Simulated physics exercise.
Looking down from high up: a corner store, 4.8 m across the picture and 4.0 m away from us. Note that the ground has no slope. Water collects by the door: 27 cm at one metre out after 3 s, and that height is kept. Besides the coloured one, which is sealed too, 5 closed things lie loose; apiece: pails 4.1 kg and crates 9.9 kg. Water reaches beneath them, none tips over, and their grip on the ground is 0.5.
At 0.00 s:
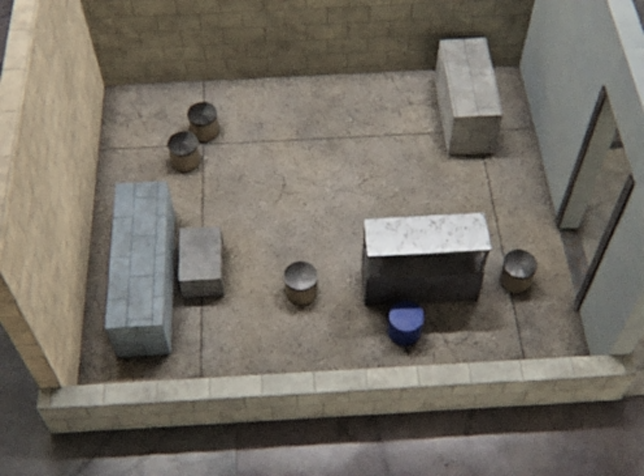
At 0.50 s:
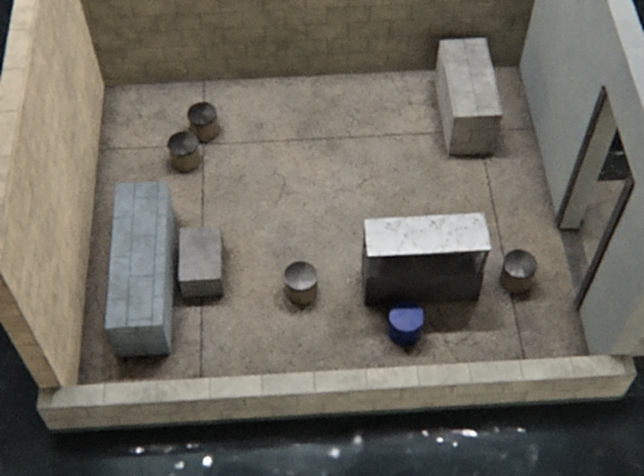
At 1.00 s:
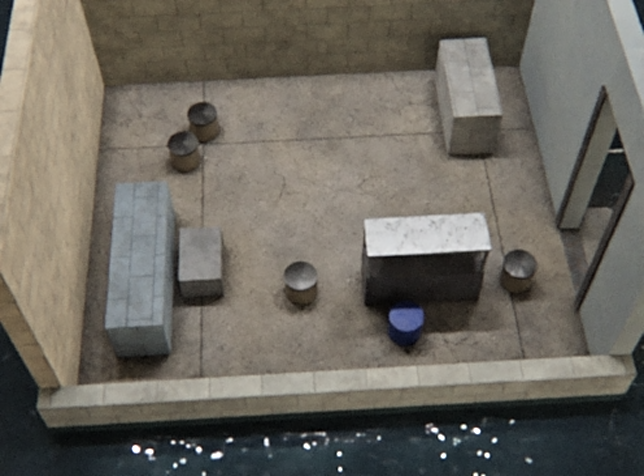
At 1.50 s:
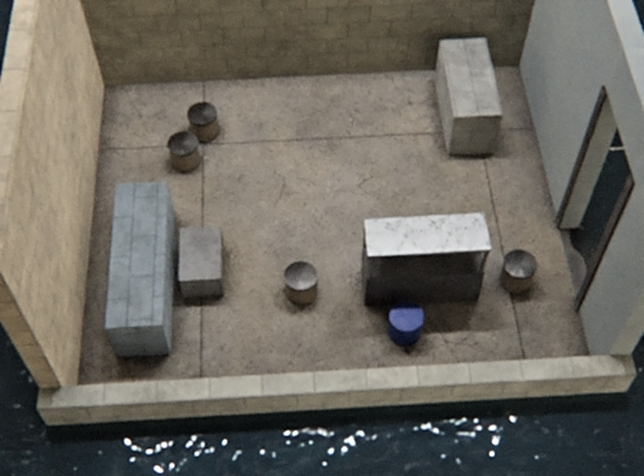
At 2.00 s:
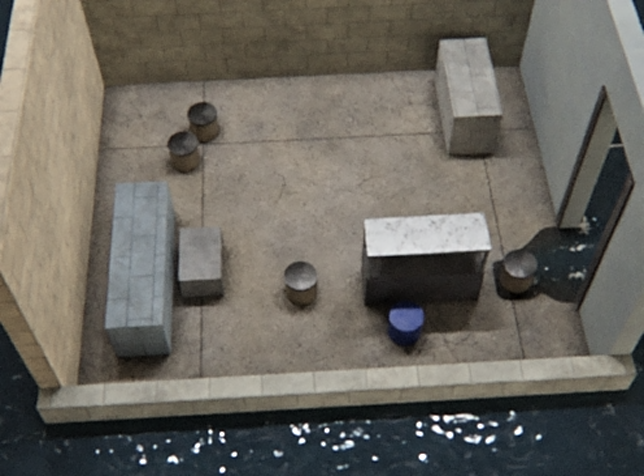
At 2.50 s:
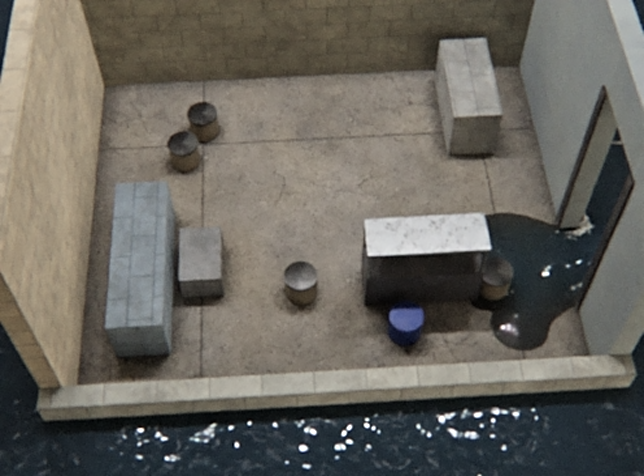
Dark water rises outside a small walled room seen from above, then enters through the doorway on the right and spreads across the floor, shifting a grey pail slightly left while the blue pail and other objects stay still.
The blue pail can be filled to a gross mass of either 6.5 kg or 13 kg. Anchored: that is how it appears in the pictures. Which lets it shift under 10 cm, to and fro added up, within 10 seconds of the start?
The lighter amount falls short, unlike the heavier.
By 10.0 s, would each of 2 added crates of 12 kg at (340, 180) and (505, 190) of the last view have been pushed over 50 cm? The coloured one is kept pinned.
The first is further, the second not as far.
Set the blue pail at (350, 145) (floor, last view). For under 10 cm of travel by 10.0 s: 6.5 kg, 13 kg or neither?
Well, must use the heavier.
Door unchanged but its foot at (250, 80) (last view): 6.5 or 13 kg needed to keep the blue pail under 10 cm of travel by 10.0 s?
So only the heavy mass does it.
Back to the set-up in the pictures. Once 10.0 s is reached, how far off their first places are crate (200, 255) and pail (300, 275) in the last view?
In that order: 60 cm, 20 cm.
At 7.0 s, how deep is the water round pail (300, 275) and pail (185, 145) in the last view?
Around 4 cm and 4 cm.
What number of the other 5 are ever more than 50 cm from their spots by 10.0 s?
All told, that gives 4.
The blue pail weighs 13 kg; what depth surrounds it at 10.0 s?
7 cm, roughly.
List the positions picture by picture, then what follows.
In the first picture, the blue pail at (406, 316), on the bottom; water covers 0.0 m2; 0 of 6 have shifted.
In the second picture, the blue pail at (406, 316) rests on the ground; water covers 0.0 m2; 0 of 6 have shifted.
In the third picture, the blue pail at (406, 316), on the bottom; 0.0 m2 under water; 0 of 6 have shifted.
In the fourth picture, the blue pail at (406, 316), on the bottom; water covers 0.0 m2; 0 of 6 have shifted.
In the fifth picture, the blue pail at (406, 316) rests on the ground; water covers 0.3 m2; 0 of 6 have shifted.
In the sixth picture, the blue pail at (406, 316), on the bottom; 1.3 m2 under water; 1 of 6 have shifted.
After 3.5 s the blue pail would be 0 cm from its start with 6.5 kg and 0 cm from its start with 13 kg; 1 cm of water round it then.
After 4.5 s the blue pail would be 0 cm from its start with 6.5 kg and 0 cm from its start with 13 kg; 3 cm of water round it then.
After 7.0 s the blue pail would be 13 cm from its start with 6.5 kg and 1 cm from its start with 13 kg; 6 cm of water round it then.
After 10.0 s the blue pail would be 32 cm from its start with 6.5 kg and 1 cm from its start with 13 kg; 7 cm of water round it then.
